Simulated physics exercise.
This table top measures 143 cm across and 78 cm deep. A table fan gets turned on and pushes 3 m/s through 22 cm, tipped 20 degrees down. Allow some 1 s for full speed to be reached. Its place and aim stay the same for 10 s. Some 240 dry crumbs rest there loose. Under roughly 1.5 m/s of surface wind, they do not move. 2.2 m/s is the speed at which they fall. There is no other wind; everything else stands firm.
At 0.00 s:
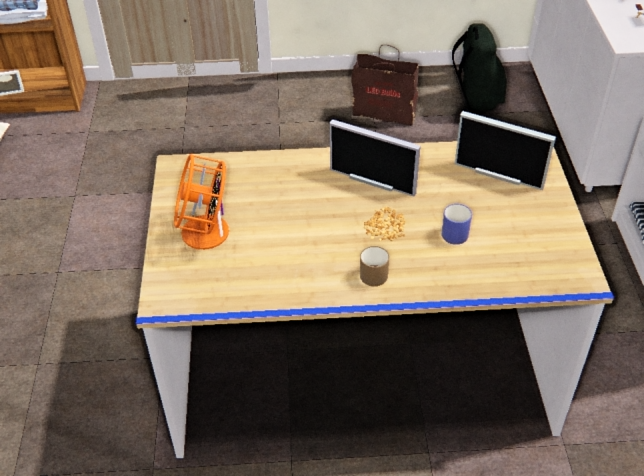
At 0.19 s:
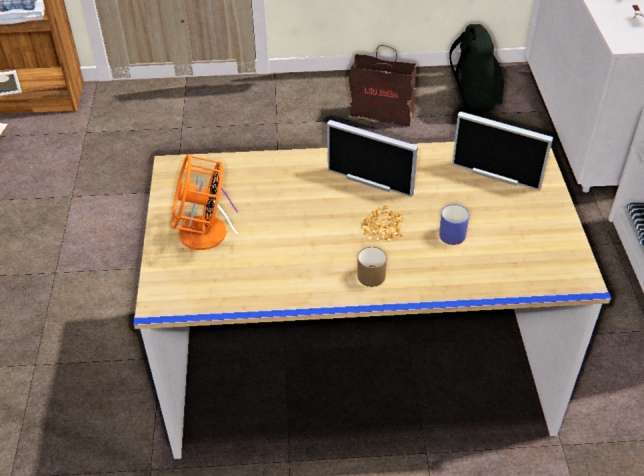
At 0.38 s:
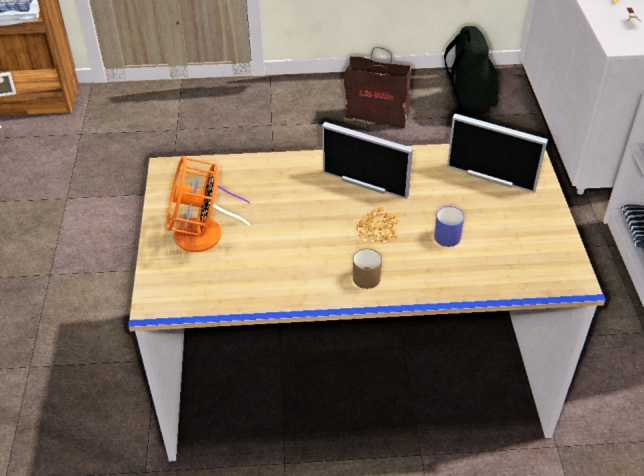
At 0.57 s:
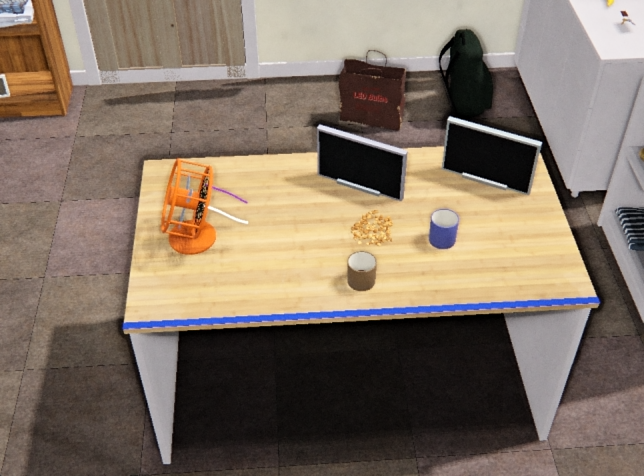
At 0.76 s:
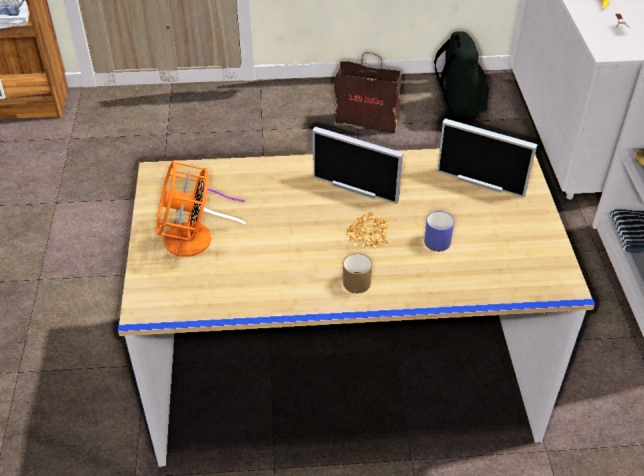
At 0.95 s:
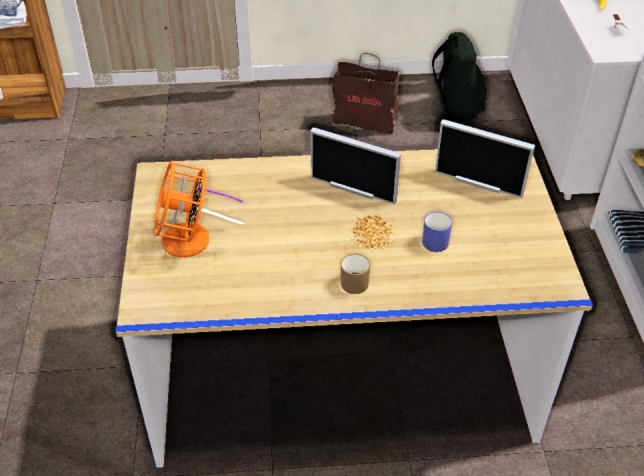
A table holds crumbs, mugs and screens as an orange fan's ribbons lift and crumbs shift slightly.
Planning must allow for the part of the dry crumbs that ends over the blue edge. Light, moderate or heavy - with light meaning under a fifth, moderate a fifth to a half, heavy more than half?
Light.
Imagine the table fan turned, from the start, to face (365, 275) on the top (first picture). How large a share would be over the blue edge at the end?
Share at the end: About 0 %.
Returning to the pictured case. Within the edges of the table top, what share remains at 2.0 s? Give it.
Some 10 per cent.
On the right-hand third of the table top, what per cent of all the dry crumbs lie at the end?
Around 0 per cent.
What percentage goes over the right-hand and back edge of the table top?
90 % right-hand and 0 % back.
After 2.0 s, 7 % are over the blue edge; 91 % have settled or left.
After 3.2 s, 7 % are over the blue edge; 97 % have settled or left.
After 5.5 s, 7 % are over the blue edge; 98 % have settled or left.
After 10.0 s, at the end, 7 % are over the blue edge.
